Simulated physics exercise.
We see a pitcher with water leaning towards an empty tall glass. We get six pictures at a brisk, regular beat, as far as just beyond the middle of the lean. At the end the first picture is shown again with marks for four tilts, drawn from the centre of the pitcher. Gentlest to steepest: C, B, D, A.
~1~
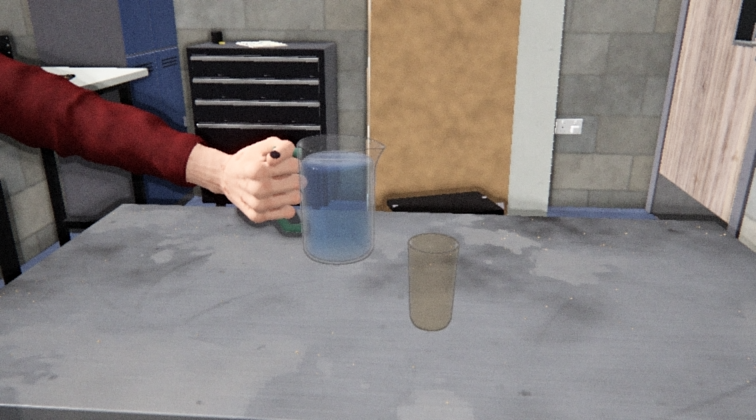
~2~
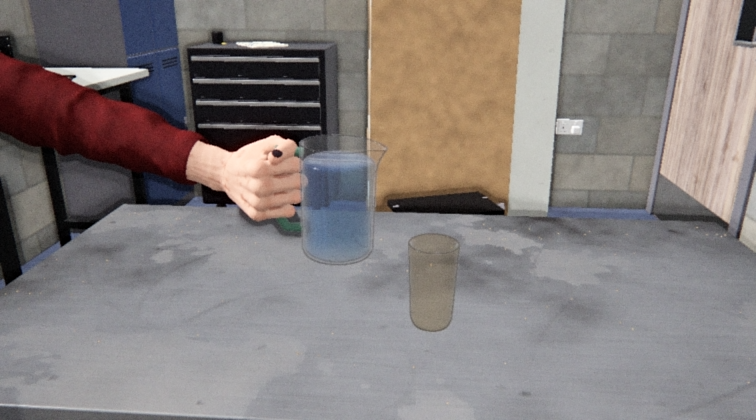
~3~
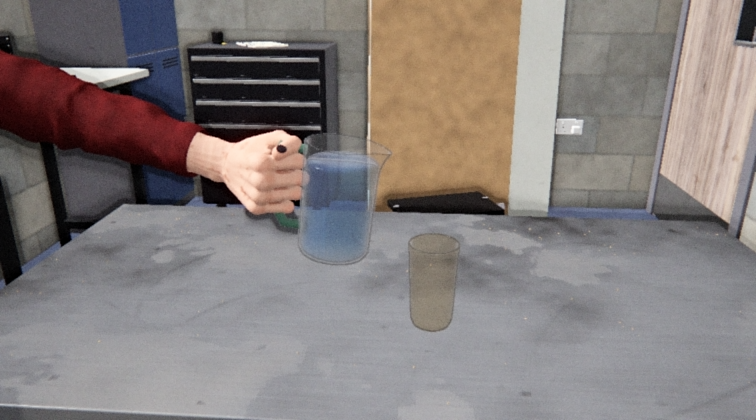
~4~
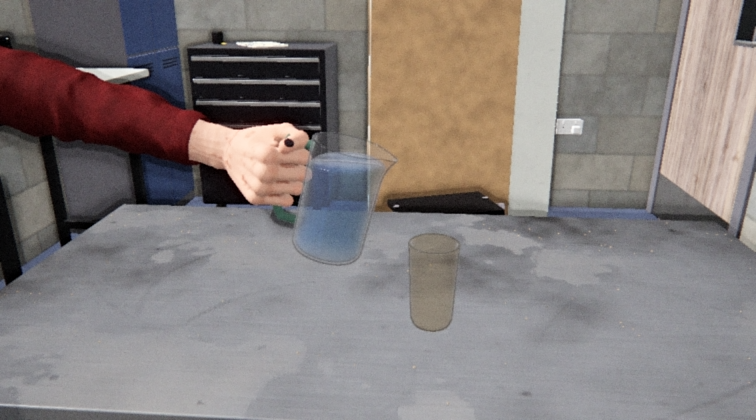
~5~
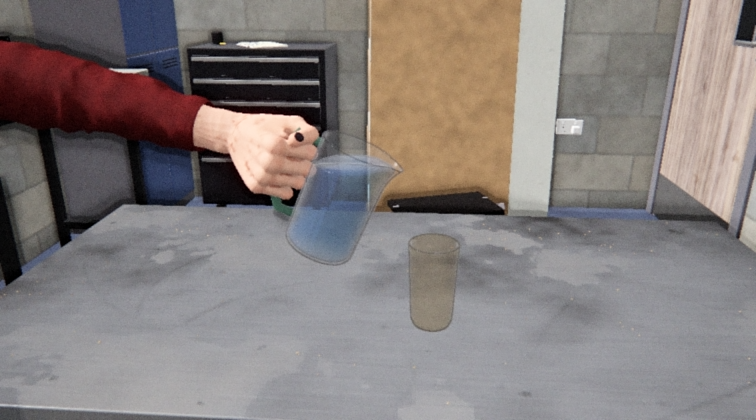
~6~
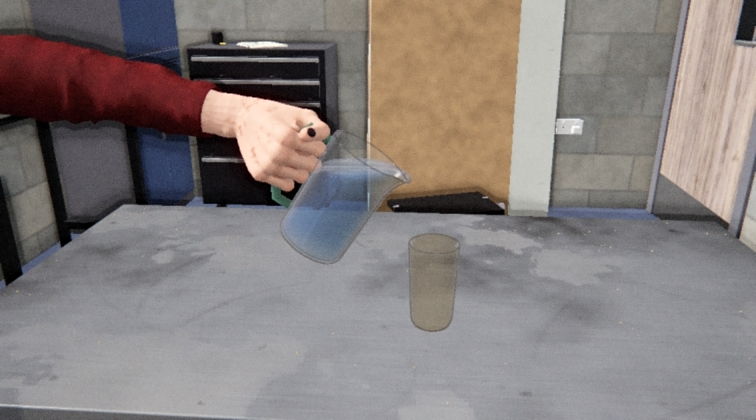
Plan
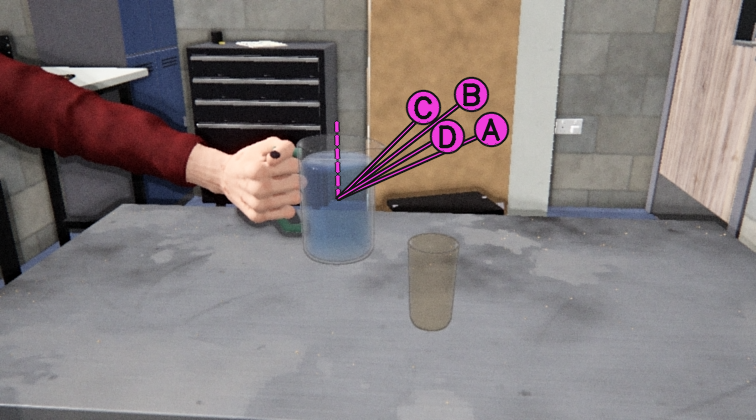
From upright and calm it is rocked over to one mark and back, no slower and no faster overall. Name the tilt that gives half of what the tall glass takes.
The best tilt is B.
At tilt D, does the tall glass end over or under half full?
Over half.
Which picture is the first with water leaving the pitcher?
Picture 6.
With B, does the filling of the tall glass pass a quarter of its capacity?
Yes, clearly.
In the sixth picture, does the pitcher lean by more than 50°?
No.
On the marked copy, A at (476, 137); B at (458, 105); C at (414, 122); D at (430, 143).
Choosing A, the tall glass ends with about 88 % of what it can hold.
Choosing B, the tall glass ends with about 48 % of what it can hold.
Choosing C, the tall glass ends with about 32 % of what it can hold.
Choosing D, the tall glass ends with about 67 % of what it can hold.
